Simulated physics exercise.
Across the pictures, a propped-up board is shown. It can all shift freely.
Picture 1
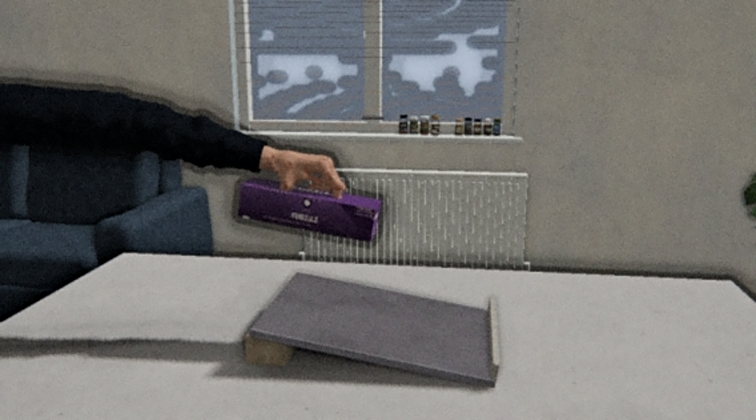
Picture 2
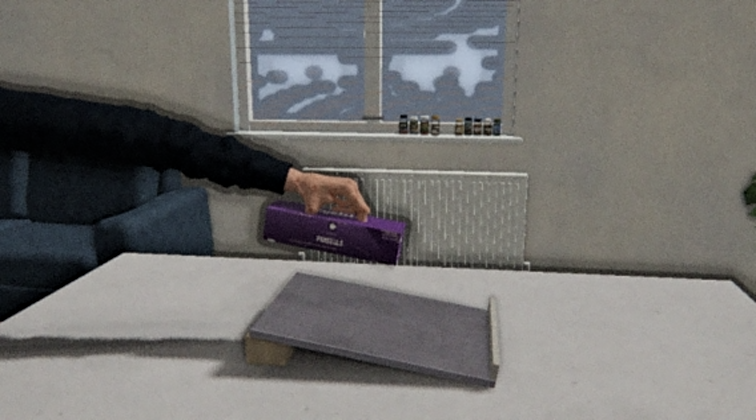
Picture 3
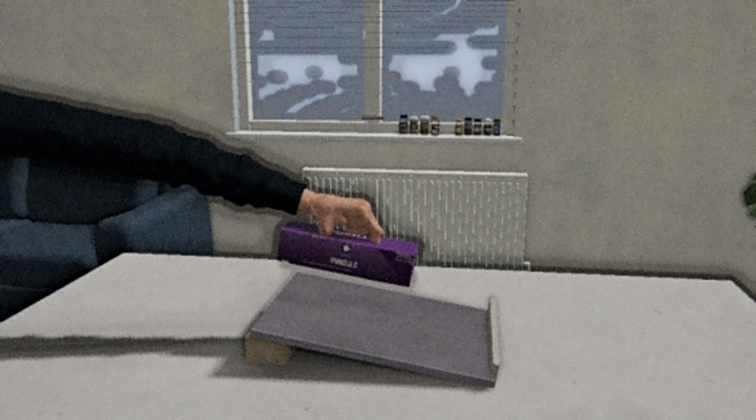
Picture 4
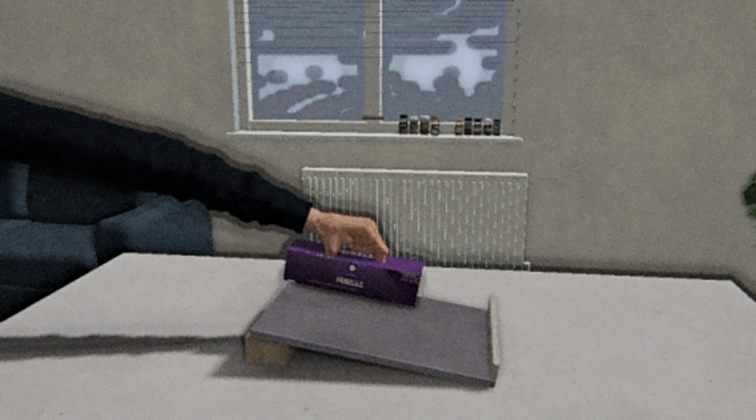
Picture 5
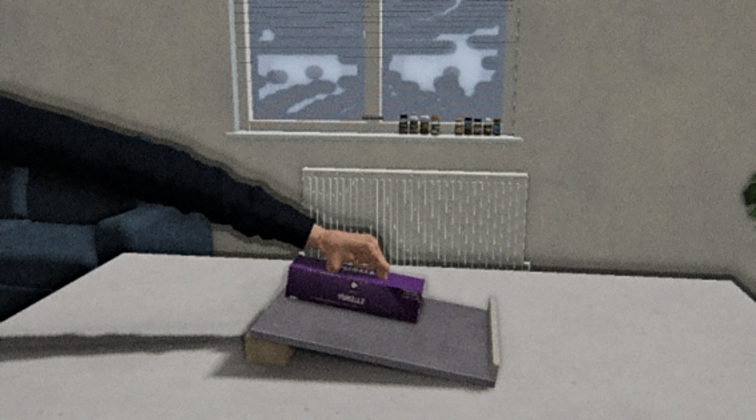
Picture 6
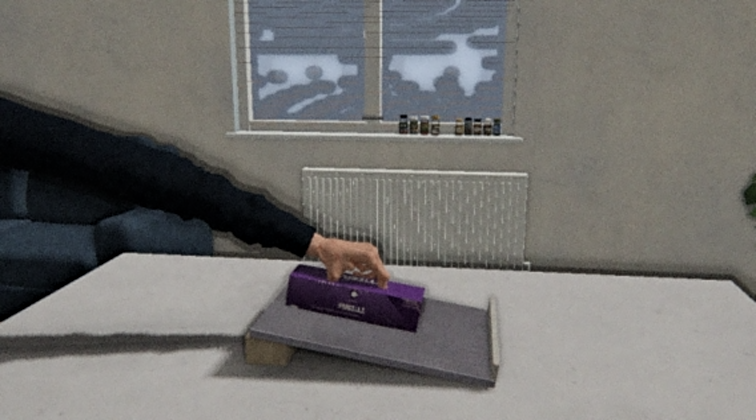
A hand reaching in from the left carried a purple carton rightward and down over a table, then set it on the upper part of a sloping grey board and kept hold of it.
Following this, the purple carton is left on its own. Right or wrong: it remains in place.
Right.
Then, 0.30 s on from there, no change.
Then, 0.70 s on from there, purple carton resting near (356, 297).
In the end, it is unmoved. At the end, from the last picture's camera, purple carton near (356, 297). The purple carton stays where it is put.
